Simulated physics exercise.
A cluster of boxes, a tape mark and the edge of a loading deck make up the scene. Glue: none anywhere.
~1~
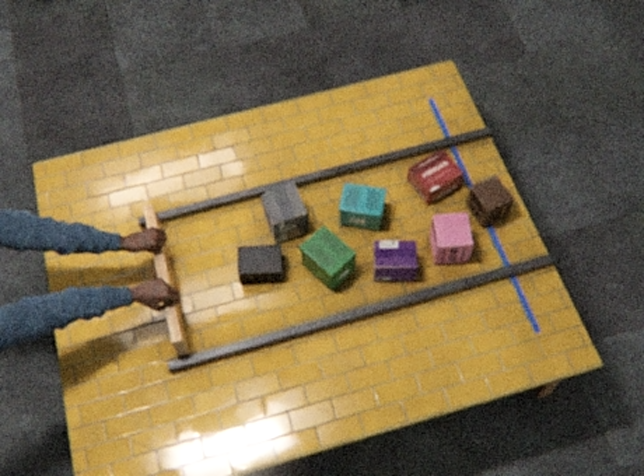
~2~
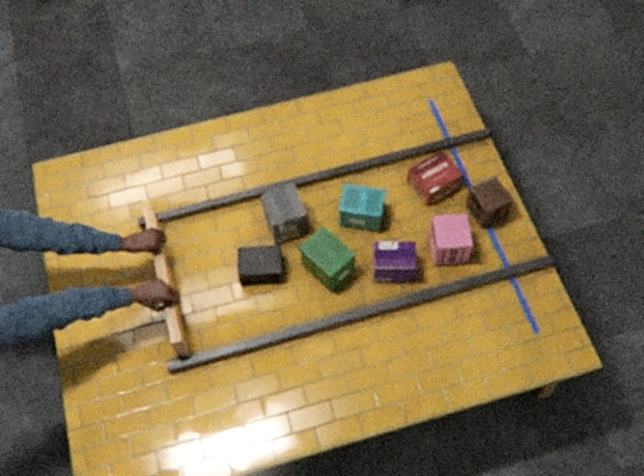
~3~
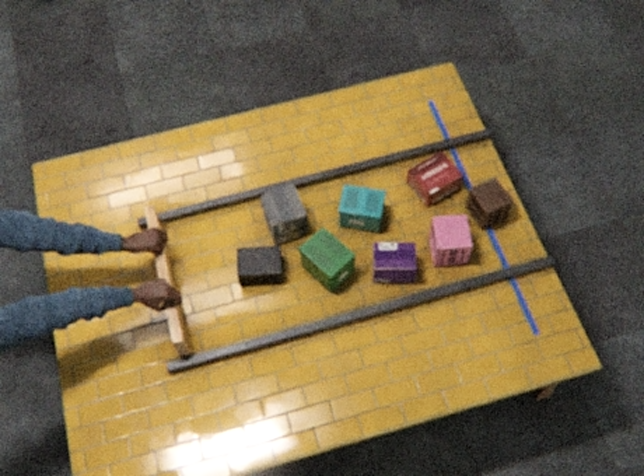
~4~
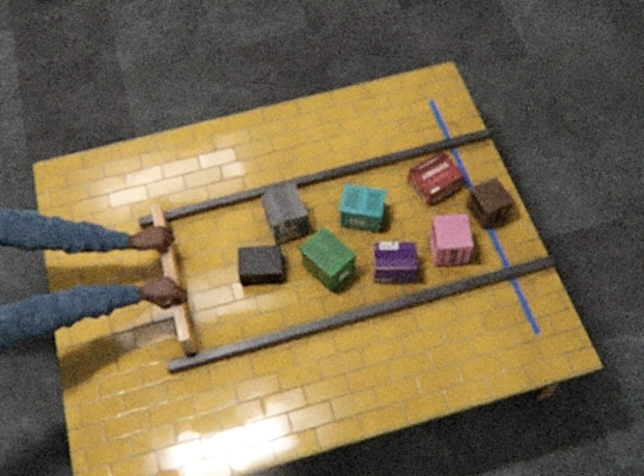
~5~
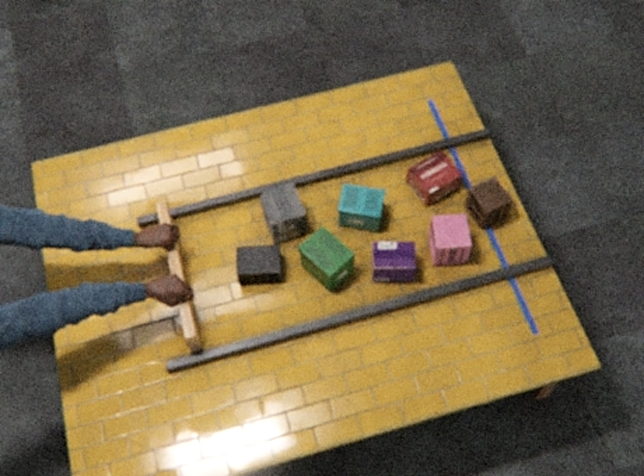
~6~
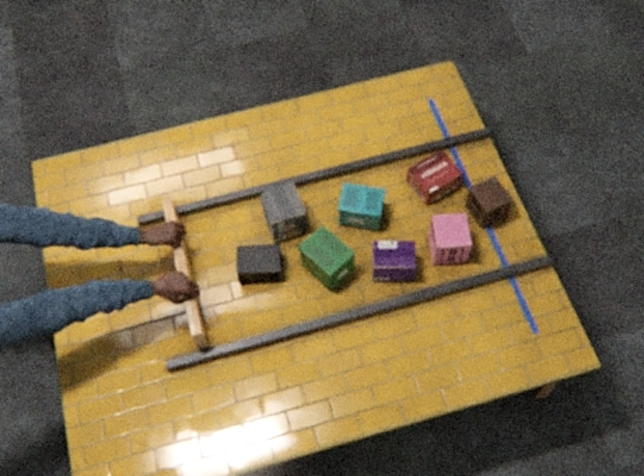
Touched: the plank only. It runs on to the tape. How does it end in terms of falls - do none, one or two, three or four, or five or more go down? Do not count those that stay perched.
Lost: Three or four.
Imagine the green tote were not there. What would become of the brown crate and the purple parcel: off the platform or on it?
Outcome: Brown crate ends up off; purple parcel is not lost.
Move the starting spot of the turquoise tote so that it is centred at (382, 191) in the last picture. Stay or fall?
The turquoise tote comes down.
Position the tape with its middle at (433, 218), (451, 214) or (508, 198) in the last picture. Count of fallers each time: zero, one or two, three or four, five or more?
Well, it comes out as either one or two, just one or two and 5 or more, in that order.
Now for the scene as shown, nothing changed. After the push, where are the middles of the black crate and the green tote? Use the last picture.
Final spots - black crate (492, 180), green tote (508, 206).
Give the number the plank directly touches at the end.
Count: 4.
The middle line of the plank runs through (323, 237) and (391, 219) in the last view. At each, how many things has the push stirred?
It comes to 6 for the first spot, 8 for the other.
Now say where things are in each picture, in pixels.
The first frame shows brown crate (489, 202); red box (435, 177); pink crate (451, 239); plank (166, 280); tape (480, 206).
The second frame shows red box (435, 178); green tote (328, 260).
The third frame shows pink crate (450, 241); grey parcel (284, 215).
The fourth frame shows brown crate (490, 204); purple parcel (395, 263).
The fifth frame shows red box (434, 178); plank (179, 276).
The sixth frame shows brown crate (488, 203); red box (434, 177); pink crate (449, 239); plank (185, 274); tape (479, 206).
Soon after, none off yet; brown crate at rest near (488, 203); red box at rest near (434, 177); pink crate at rest near (449, 239).
After that, none off yet; brown crate displaced a little near (493, 197); red box displaced about its own width near (462, 163); pink crate displaced about its own width near (484, 227).
In the end, the number that fall off is three or four; gone, turquoise tote, pink crate, red box and brown crate.
